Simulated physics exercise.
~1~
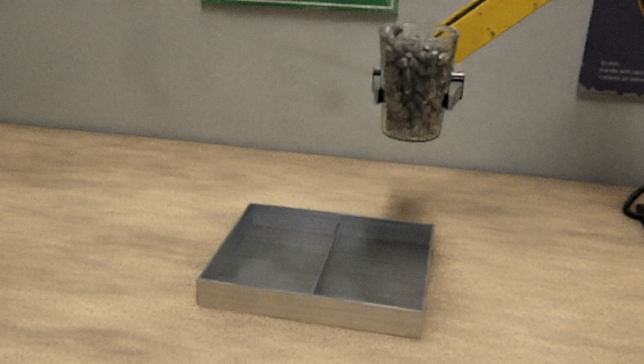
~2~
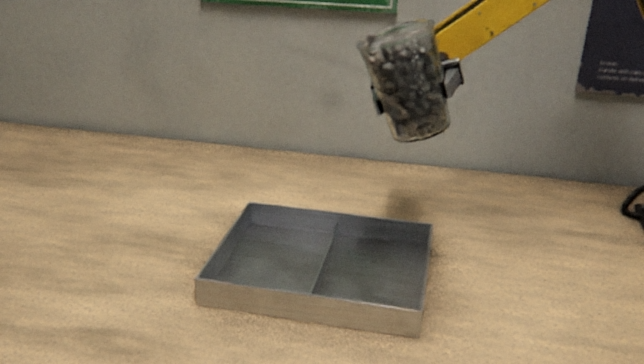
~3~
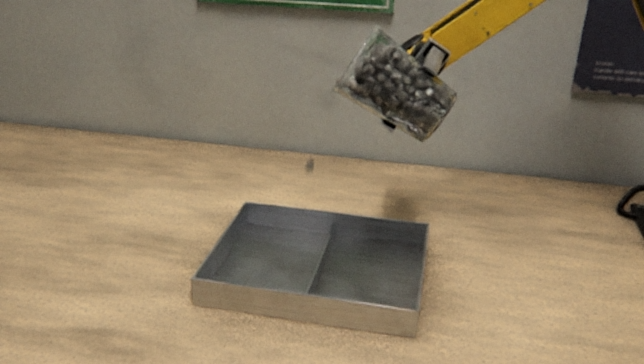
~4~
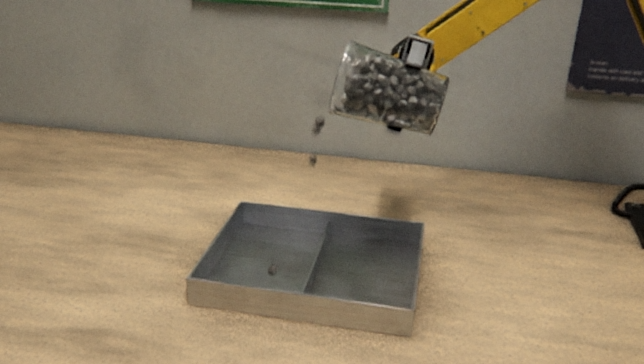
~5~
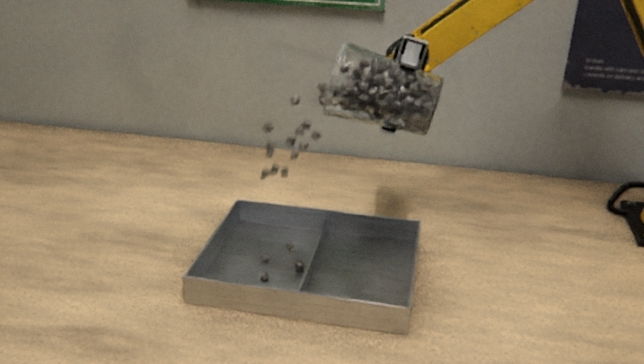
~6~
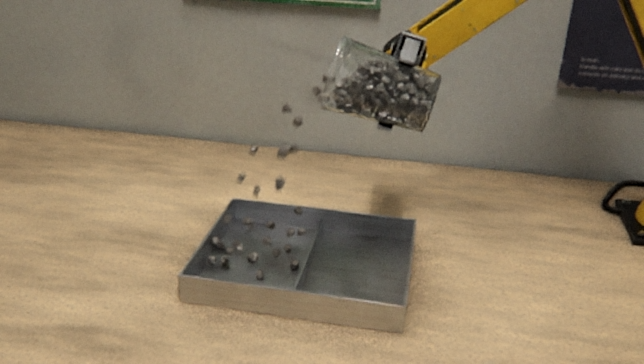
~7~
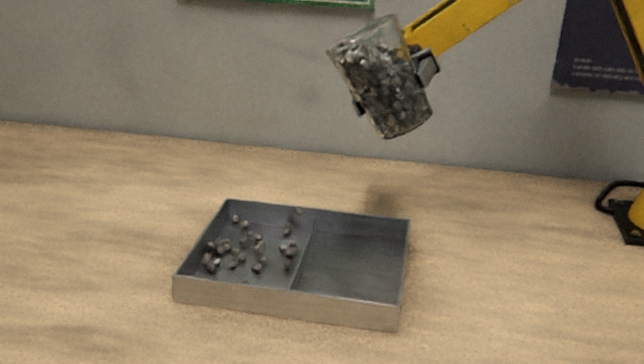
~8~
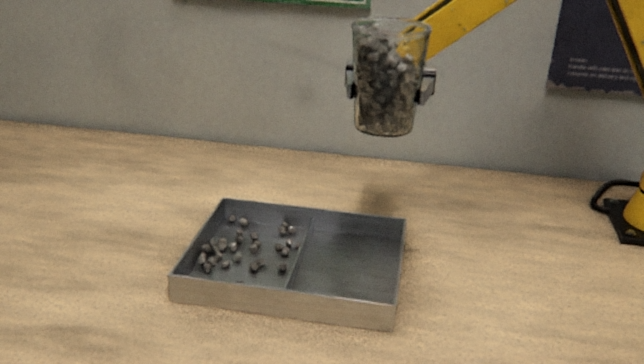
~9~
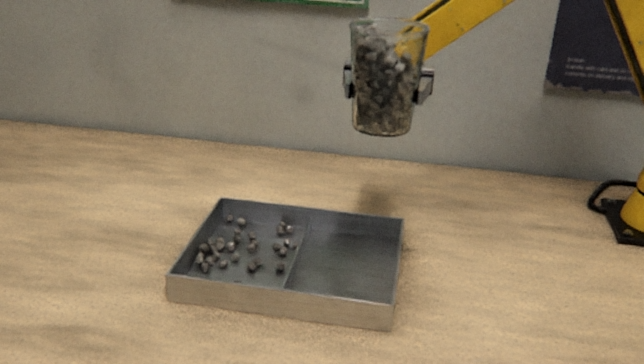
Yellow robot arm tipping a beaker of grey pebbles, spilling some into a divided tray's left compartment, then holding the beaker upright.
